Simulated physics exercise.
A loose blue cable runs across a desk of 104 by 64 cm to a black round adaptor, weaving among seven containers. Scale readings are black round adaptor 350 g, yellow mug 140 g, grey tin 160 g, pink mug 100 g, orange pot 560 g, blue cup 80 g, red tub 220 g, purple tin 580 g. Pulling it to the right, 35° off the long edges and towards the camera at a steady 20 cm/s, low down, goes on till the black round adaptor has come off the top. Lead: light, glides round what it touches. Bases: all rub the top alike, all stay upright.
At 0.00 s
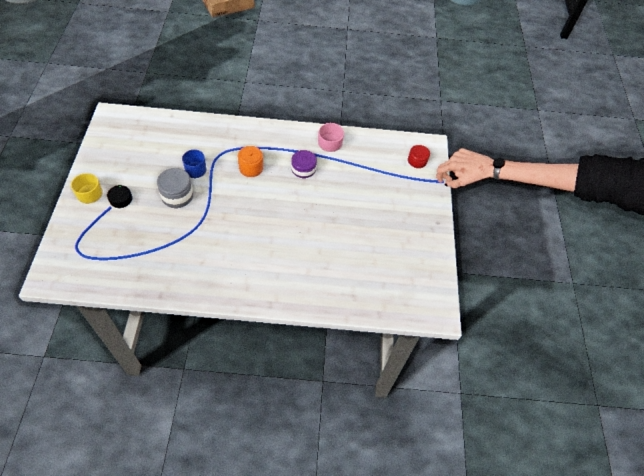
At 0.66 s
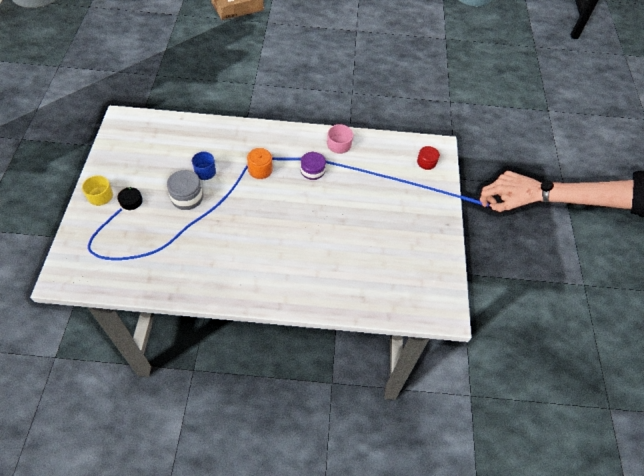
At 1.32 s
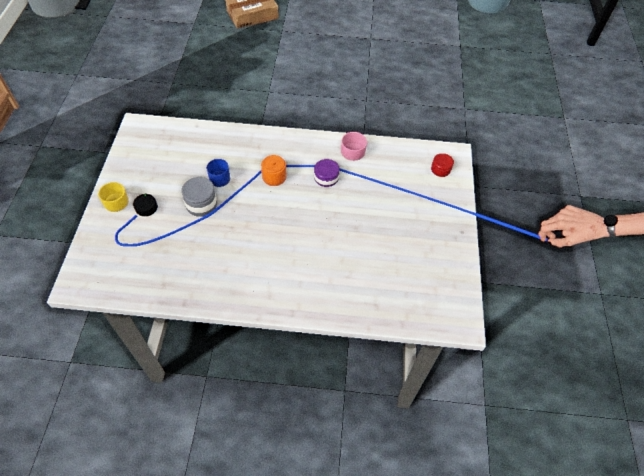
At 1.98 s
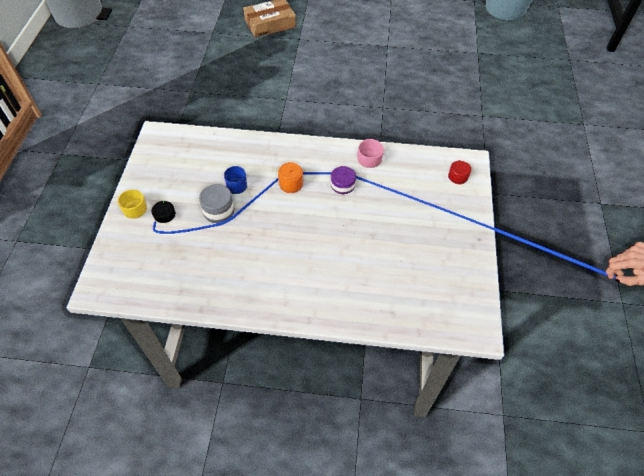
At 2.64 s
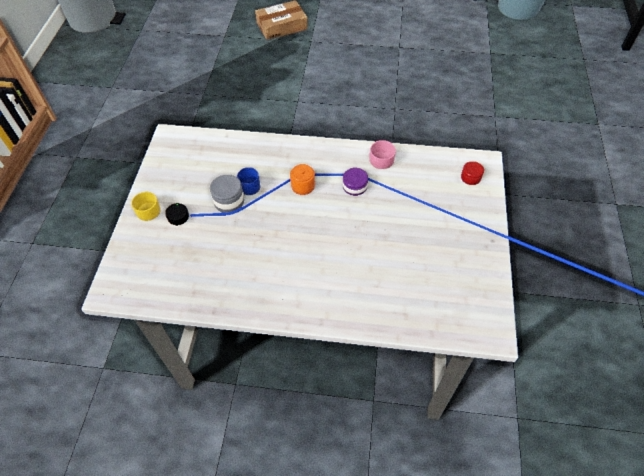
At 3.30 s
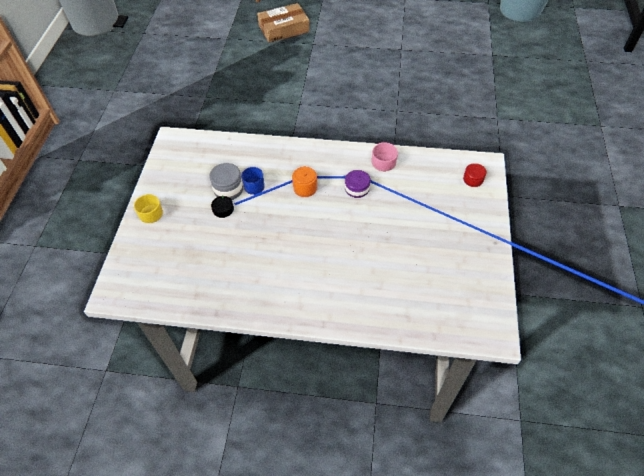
A blue cable was pulled to the right across the desk by a hand, its loop straightening among the containers, then the black round piece slid right, away from the yellow mug.
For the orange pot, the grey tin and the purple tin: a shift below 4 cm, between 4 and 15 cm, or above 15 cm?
The orange pot barely shifts, the grey tin shifts a middling way, the purple tin stays about where it is.
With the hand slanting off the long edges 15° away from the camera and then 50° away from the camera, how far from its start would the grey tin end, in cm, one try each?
About 10 cm, then about 9 cm.
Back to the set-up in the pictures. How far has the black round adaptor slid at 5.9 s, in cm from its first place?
About 60 cm.
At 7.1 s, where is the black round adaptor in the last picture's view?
(473, 223).
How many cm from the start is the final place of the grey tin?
10 cm.
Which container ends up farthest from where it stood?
I'd say the grey tin.
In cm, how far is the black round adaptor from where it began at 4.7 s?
About 40 cm.
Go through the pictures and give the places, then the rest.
In the first frame, round adaptor (119, 194); orange pot (250, 152); grey tin (173, 180); purple tin (304, 159); lead through (346, 162) (237, 149) (193, 230) (84, 256); 0 cm pulled.
In the second frame, lead through (340, 165) (199, 219); 11 cm pulled.
In the third frame, lead through (395, 187) (237, 192); 24 cm pulled.
In the fourth frame, lead through (455, 214) (287, 174); 38 cm pulled.
In the fifth frame, grey tin (225, 186); lead through (511, 239) (342, 175); 51 cm pulled.
In the sixth frame, round adaptor (222, 204); orange pot (304, 173); grey tin (225, 174); purple tin (358, 179); lead through (619, 292) (495, 237) (387, 189) (292, 181); 64 cm pulled.
By 4.7 s the black round adaptor has slid 40 cm, and the shifts are, grey tin 10 cm, blue cup 3 cm, orange pot 2 cm.
By 5.9 s the black round adaptor has slid 60 cm, and the shifts are, grey tin 10 cm, blue cup 3 cm, orange pot 2 cm, purple tin 1 cm.
By 7.1 s the black round adaptor has slid 78 cm, and the shifts are, grey tin 10 cm, blue cup 3 cm, orange pot 2 cm, purple tin 1 cm.
By 8.0 s the black round adaptor is off the top, and the shifts are, grey tin 10 cm at (225, 173), blue cup 3 cm, orange pot 2 cm at (310, 175), purple tin 1 cm at (360, 182).
